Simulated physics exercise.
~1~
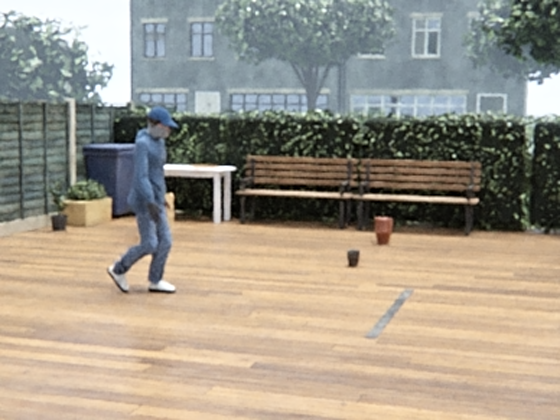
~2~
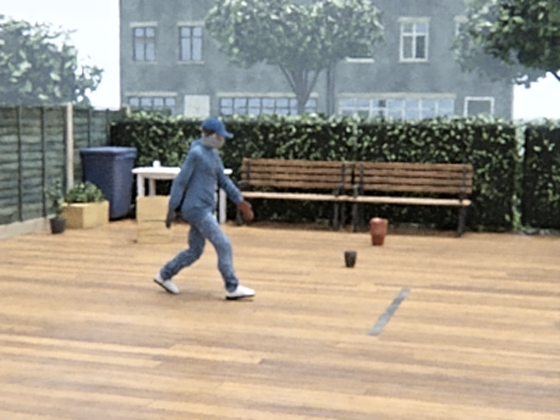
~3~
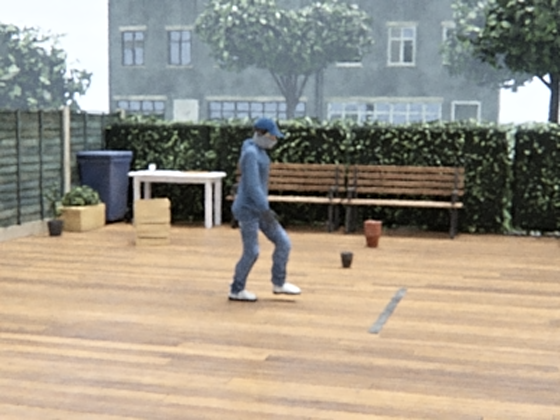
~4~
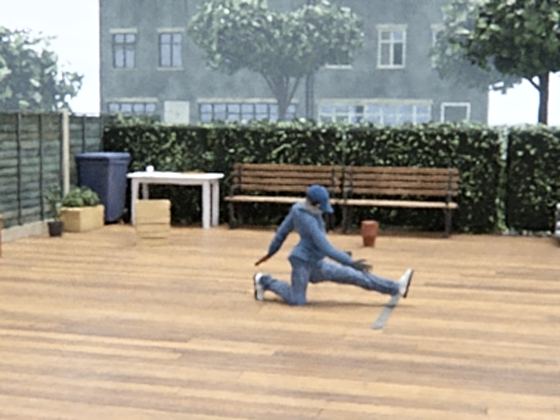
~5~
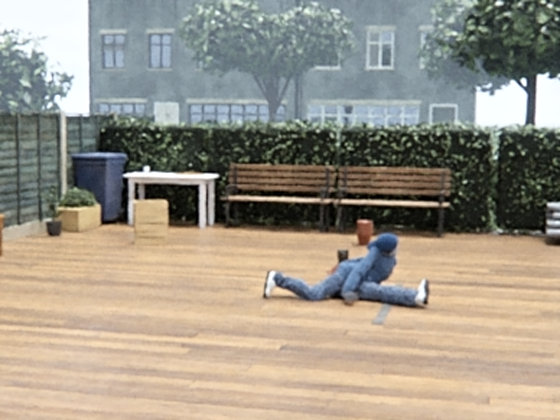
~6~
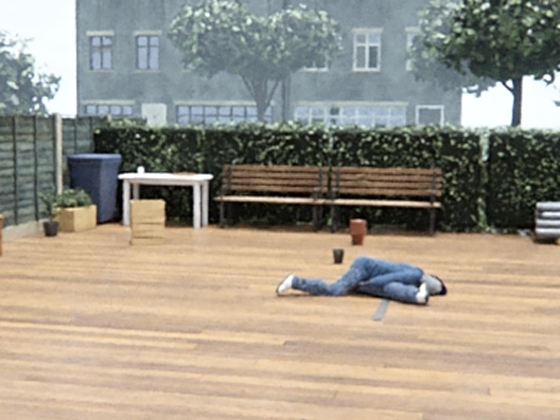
A person in blue walks right, drops into a split, and collapses across the dark strip.
